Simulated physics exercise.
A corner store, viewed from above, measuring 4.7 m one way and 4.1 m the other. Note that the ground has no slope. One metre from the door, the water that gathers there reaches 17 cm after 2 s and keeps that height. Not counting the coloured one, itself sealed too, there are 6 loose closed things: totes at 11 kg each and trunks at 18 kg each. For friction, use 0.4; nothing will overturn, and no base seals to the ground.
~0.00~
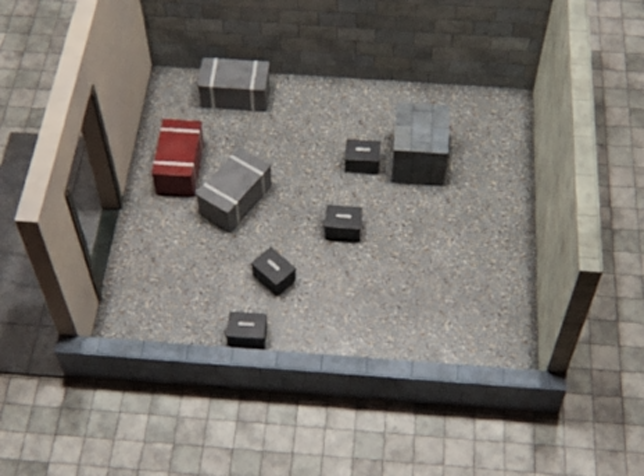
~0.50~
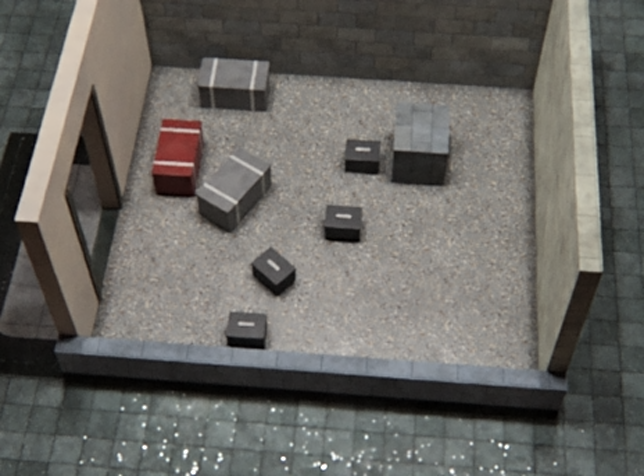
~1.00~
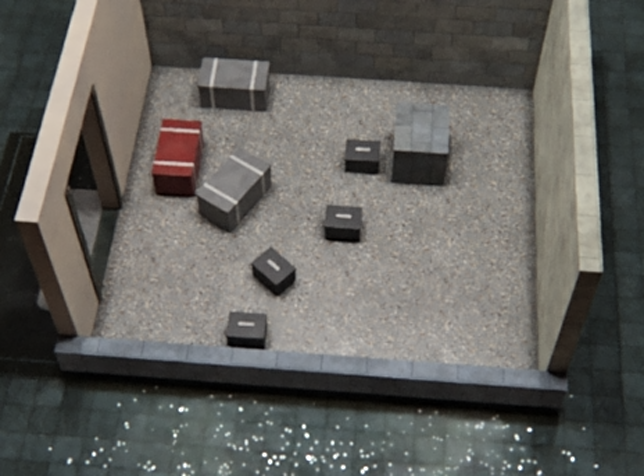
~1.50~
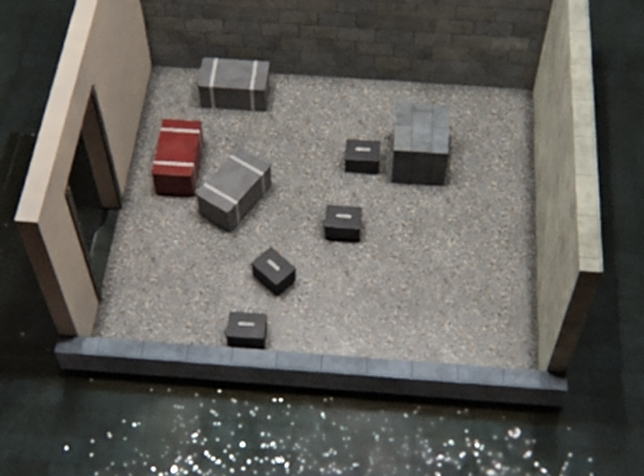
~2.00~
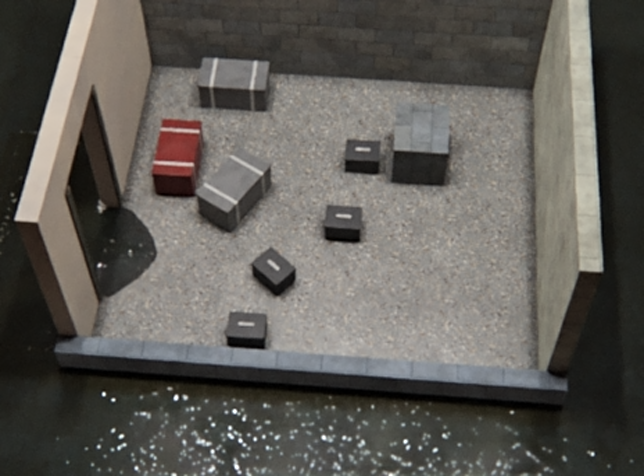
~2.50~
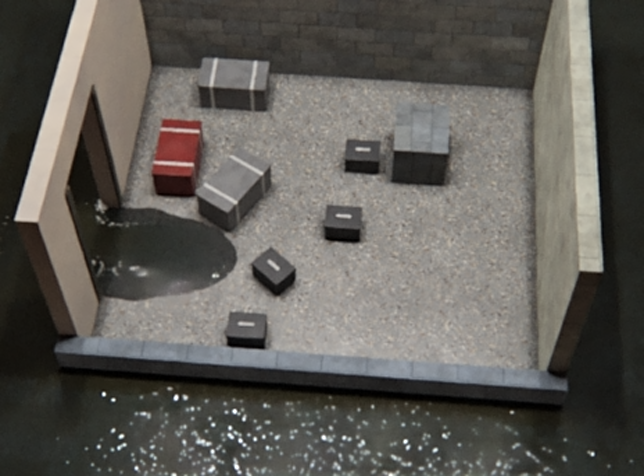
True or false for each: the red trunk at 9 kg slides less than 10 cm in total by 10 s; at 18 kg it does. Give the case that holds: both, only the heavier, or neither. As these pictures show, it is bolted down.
The case that holds: Only the heavier.
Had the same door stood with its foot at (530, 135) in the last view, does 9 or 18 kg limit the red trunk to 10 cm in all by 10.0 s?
In that case both options fail.
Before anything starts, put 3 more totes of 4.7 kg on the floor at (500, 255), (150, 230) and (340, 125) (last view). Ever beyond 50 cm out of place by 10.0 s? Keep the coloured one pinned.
First: Beyond the limit; second: Beyond the limit; third: Inside the limit.
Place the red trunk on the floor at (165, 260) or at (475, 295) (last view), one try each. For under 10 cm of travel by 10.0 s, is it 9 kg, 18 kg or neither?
At the first spot nothing offered works, at the second nothing offered works.
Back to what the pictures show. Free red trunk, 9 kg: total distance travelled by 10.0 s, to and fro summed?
Total path: Approx. 30 cm.
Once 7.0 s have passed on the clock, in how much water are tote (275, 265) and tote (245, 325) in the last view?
First roughly 5 cm, second roughly 6 cm.
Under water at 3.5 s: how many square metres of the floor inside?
Close to 4.5 m2, I'd say.
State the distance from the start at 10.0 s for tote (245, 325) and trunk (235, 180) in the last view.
Net displacement, in order: 0 cm; 120 cm.
After 3.5 s the red trunk would be 0 cm from its start with 9 kg and 0 cm from its start with 18 kg; 2 cm of water round it then.
After 4.5 s the red trunk would be 11 cm from its start with 9 kg and 0 cm from its start with 18 kg; 2 cm of water round it then.
After 7.0 s the red trunk would be 11 cm from its start with 9 kg and 0 cm from its start with 18 kg; 2 cm of water round it then.
After 10.0 s the red trunk would be 30 cm from its start with 9 kg and 0 cm from its start with 18 kg; 4 cm of water round it then.
